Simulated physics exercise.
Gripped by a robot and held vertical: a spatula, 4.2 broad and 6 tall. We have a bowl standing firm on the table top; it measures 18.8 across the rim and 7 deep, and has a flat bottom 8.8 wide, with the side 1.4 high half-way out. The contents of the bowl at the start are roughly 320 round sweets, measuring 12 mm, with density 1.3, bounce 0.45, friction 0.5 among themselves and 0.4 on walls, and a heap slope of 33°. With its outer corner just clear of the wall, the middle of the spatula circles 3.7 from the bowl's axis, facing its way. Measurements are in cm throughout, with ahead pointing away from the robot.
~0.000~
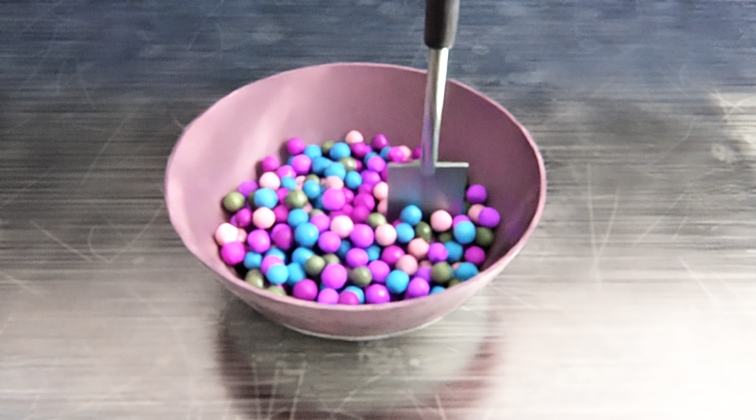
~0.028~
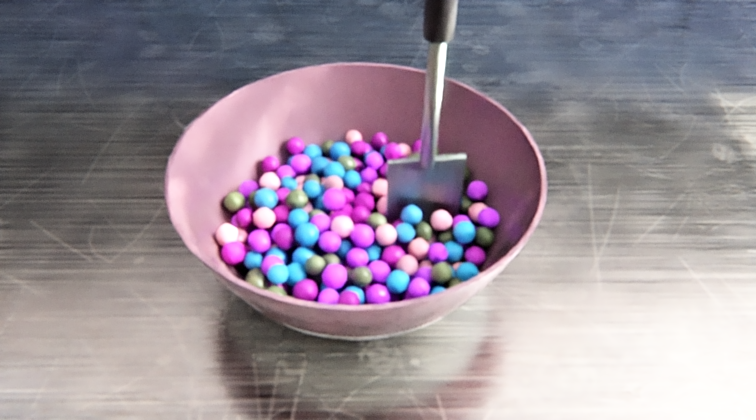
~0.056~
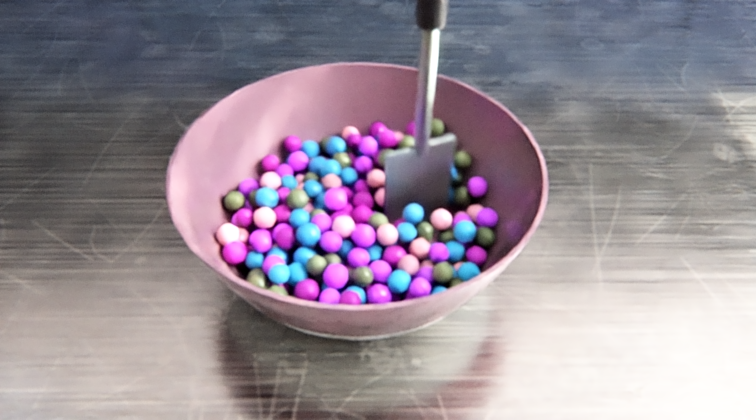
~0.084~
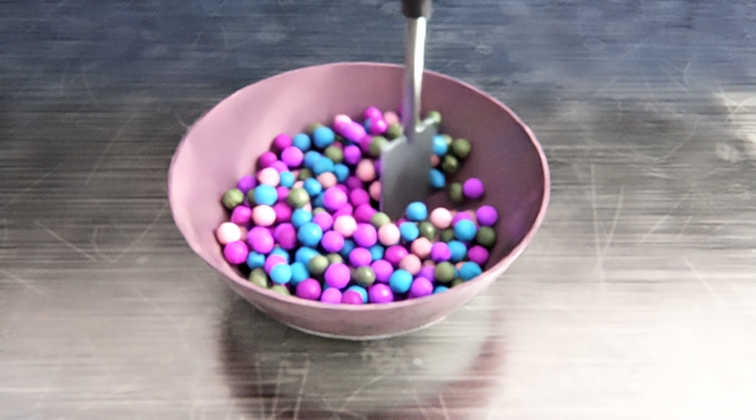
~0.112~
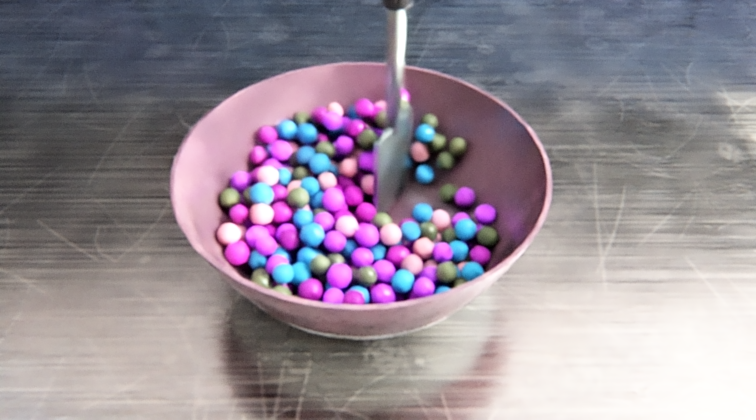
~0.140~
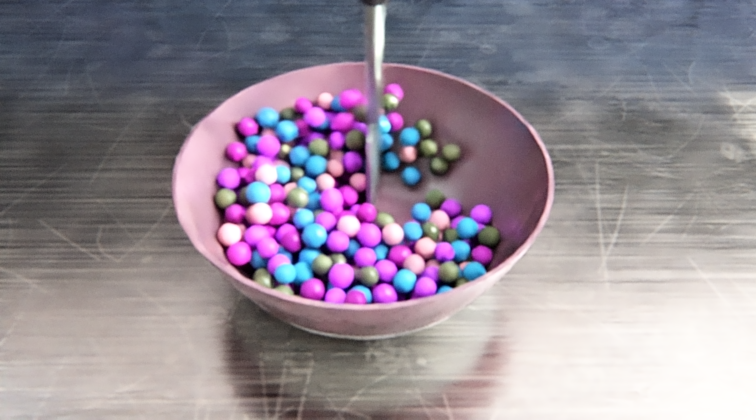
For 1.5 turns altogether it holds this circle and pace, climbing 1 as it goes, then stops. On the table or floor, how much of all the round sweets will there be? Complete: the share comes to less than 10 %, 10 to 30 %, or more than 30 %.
The share comes to less than 10 %.
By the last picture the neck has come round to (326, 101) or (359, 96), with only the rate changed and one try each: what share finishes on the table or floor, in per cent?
It comes to close to 20 per cent and close to 10 per cent.
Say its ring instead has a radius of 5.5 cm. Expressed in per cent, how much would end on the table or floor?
Close to 15 in a hundred then.
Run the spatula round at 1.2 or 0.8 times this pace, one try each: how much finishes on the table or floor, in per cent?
It would be about 15 and 0 percent respectively.
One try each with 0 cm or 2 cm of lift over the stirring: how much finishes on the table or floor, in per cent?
I'd reckon around 5 and 5 per cent.
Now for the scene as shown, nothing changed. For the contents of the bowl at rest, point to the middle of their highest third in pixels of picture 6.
It is centred near (302, 245).
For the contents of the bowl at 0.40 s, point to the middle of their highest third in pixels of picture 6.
Centre of upper third: Approx. (385, 268) px.
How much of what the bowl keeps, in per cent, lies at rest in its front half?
Some 60 per cent.
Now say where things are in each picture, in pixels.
The first picture shows the spatula neck at (430, 141), 0° round; upper third of the load around (344, 219), from x 225 to 490, top at y 140; 316 in the bowl.
The second picture shows the spatula neck at (429, 135), 7° round; upper third of the load around (349, 219), from x 225 to 490, top at y 140.
The third picture shows the spatula neck at (423, 122), 25° round; upper third of the load around (348, 214), from x 230 to 485, top at y 130.
The fourth picture shows the spatula neck at (411, 110), 44° round; upper third of the load around (345, 188), from x 230 to 485, top at y 110.
The fifth picture shows the spatula neck at (394, 101), 63° round; upper third of the load around (332, 176), from x 230 to 485, top at y 100.
The sixth picture shows the spatula neck at (374, 97), 82° round; upper third of the load around (316, 166), from x 225 to 490, top at y 95; 316 in the bowl.
After 0.40 s, 260° round, highest piece 8 above the table; 304 in the bowl, 5 on the table or floor, 7 in flight or on the tool.
After 0.66 s, 77° round, highest piece 8 above the table; 295 in the bowl, 18 on the table or floor, 3 in flight or on the tool.
After 0.99 s, 180° round, highest piece 7 above the table; 295 in the bowl, 21 on the table or floor.
After 1.69 s, 180° round, highest piece 7 above the table; 295 in the bowl, 21 on the table or floor.
In the end, 295 in the bowl, 21 on the table or floor. That is 7 % on the table or floor.
